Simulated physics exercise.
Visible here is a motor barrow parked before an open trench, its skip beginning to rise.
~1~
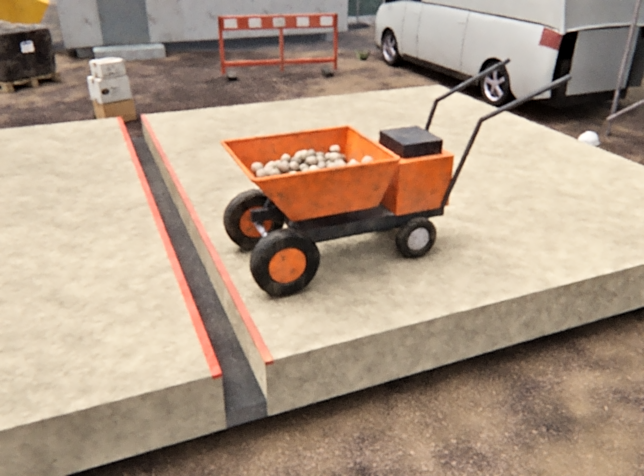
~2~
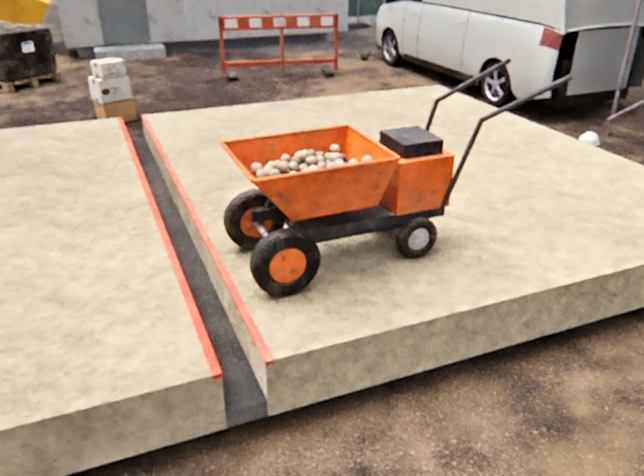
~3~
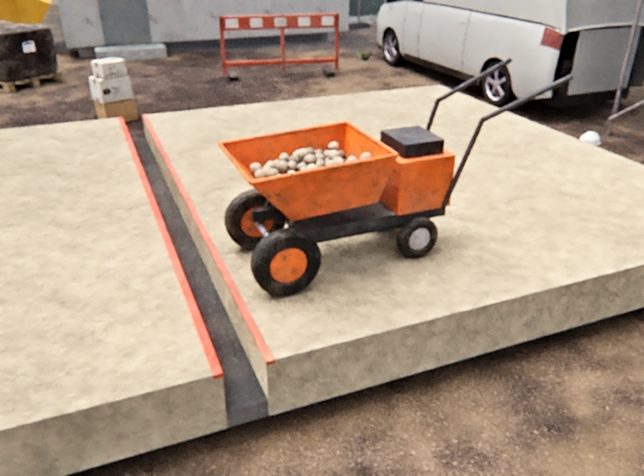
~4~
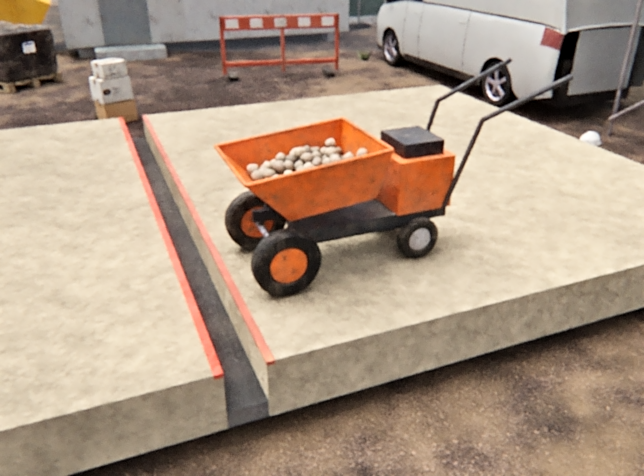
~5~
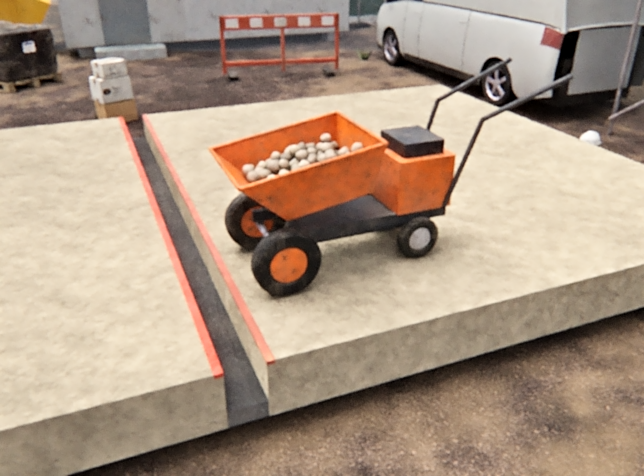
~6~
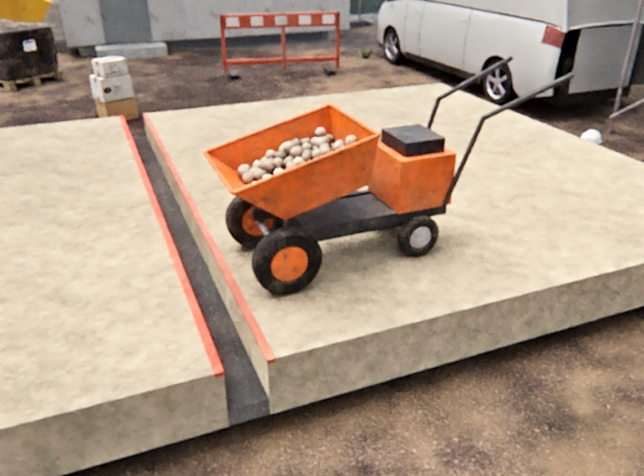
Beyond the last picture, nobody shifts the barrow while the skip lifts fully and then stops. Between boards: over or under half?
The share in the trench is below half.
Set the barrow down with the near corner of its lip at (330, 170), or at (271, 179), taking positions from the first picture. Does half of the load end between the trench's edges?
To start, the greater share; after that, the lesser share.
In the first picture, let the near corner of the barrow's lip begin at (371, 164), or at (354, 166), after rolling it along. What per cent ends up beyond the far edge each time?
That comes to some 0 in a hundred for the first try and some 0 in a hundred for the second.
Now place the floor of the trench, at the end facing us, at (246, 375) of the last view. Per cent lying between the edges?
Estimated share: Approx. 0 per cent.
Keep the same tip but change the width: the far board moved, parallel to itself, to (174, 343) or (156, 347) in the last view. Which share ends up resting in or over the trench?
In order: Near 40, then 80 percent.
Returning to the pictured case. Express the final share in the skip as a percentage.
10 in a hundred, roughly.
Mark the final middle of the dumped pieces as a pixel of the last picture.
Roughly at pixel (135, 287).
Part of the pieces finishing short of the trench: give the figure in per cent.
Roughly 0 per cent of the load.
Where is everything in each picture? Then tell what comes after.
The first frame shows lip of the skip (254, 181), level; top of the load (304, 170), river pebbles; first edge of the trench (251, 326); far edge (203, 337), the trench under half as wide as the skip, and about as deep as wide.
The second frame shows lip of the skip (253, 182), level; top of the load (304, 170).
The third frame shows lip of the skip (251, 183), tipped barely; top of the load (320, 165).
The fourth frame shows lip of the skip (246, 186), tipped barely; top of the load (317, 163).
The fifth frame shows lip of the skip (240, 189), tipped a little; top of the load (322, 160).
The sixth frame shows lip of the skip (233, 193), tipped a little; top of the load (329, 156); first edge of the trench (254, 324); far edge (205, 336).
Just after the last frame, skip tipped steeply; every one in the skip.
A moment on, skip tipped right over; the larger part in the skip; about a tenth beyond it; just a few falling.
Further on, skip tipped right over; about a tenth in the skip; the larger part beyond it.
When it is over, skip tipped right over; about a tenth in the skip; not one in or heaped over the trench; almost all beyond it.
